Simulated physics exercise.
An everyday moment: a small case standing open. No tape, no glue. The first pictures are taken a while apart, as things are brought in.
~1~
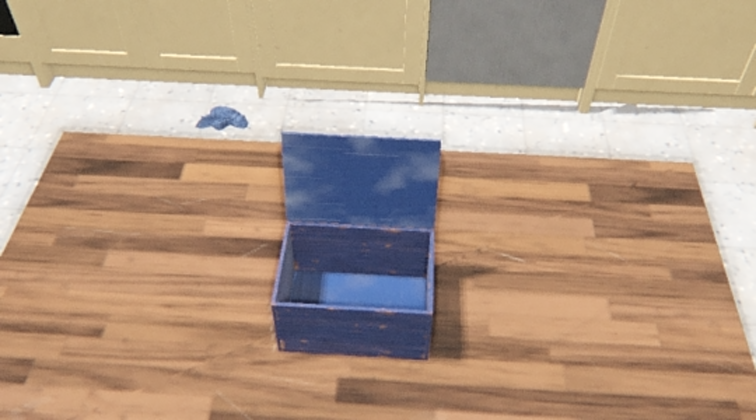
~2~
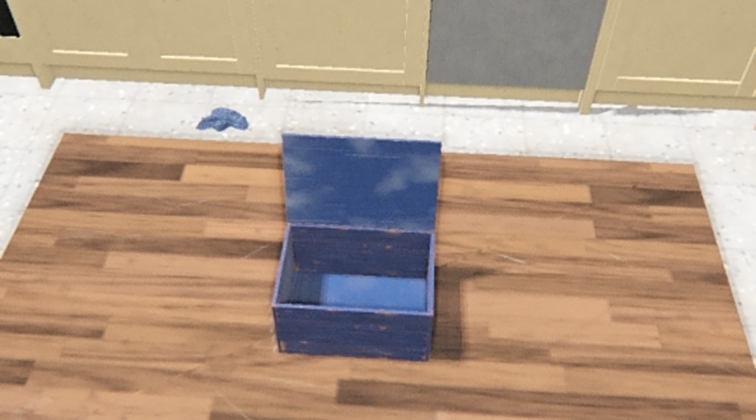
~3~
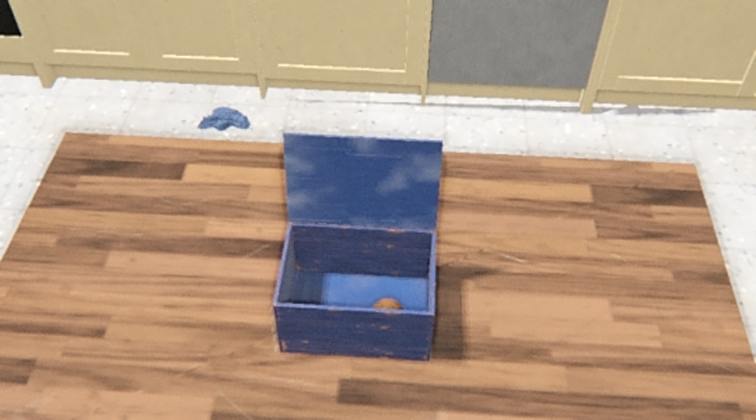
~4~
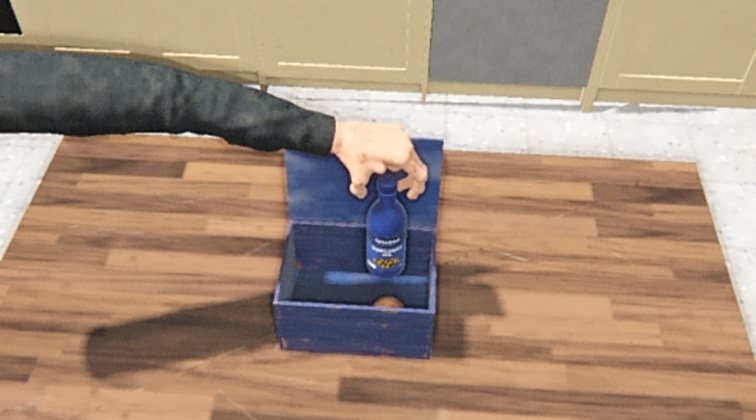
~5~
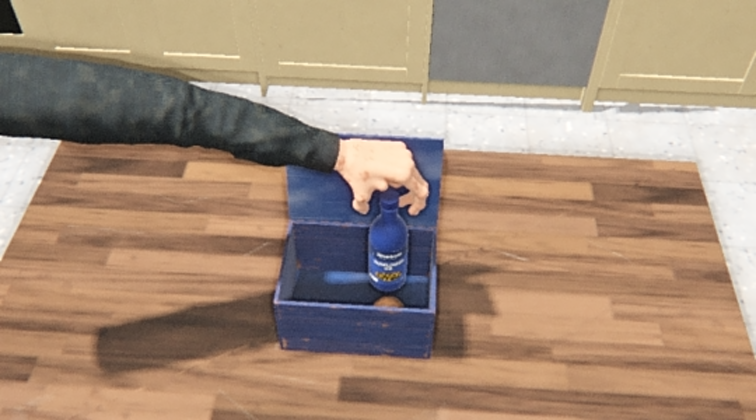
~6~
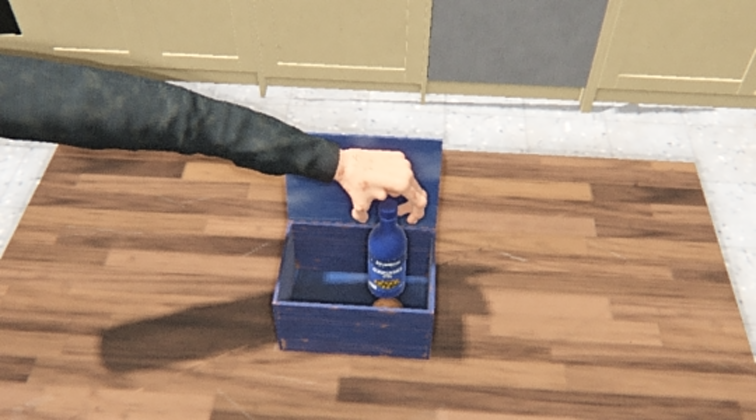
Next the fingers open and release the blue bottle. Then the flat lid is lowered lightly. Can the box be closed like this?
It sits on the rim.
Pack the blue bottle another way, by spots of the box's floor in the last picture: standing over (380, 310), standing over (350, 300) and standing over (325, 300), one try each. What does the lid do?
First, it closes; second, it stays ajar; third, it is held up.
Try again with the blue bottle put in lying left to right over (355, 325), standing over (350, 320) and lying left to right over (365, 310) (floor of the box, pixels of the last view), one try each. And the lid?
First, it sits on the rim; second, it is held up; third, it sits on the rim.
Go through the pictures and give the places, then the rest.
In the first frame, the last thing is not in view yet.
In the second frame, the last thing is not in view yet.
In the third frame, the last thing is not in view yet.
In the fourth frame, still above its spot; blue bottle (387, 225).
In the fifth frame, still above its spot; blue bottle (389, 239).
In the sixth frame, put in, still held; blue bottle (387, 247).
Then, 1.20 s on from there, lid starting down; blue bottle turned 68° from how it was put near (342, 278); brown ball shifted a little.
Then, 1.90 s on from there, lid 50° above the rim; blue bottle on its side near (348, 290); brown ball shifted about its own width.
In the end, lid shut; toppled in the box, blue bottle; moved from the start, brown ball. At the end, from the last picture's camera, blue bottle near (348, 290).
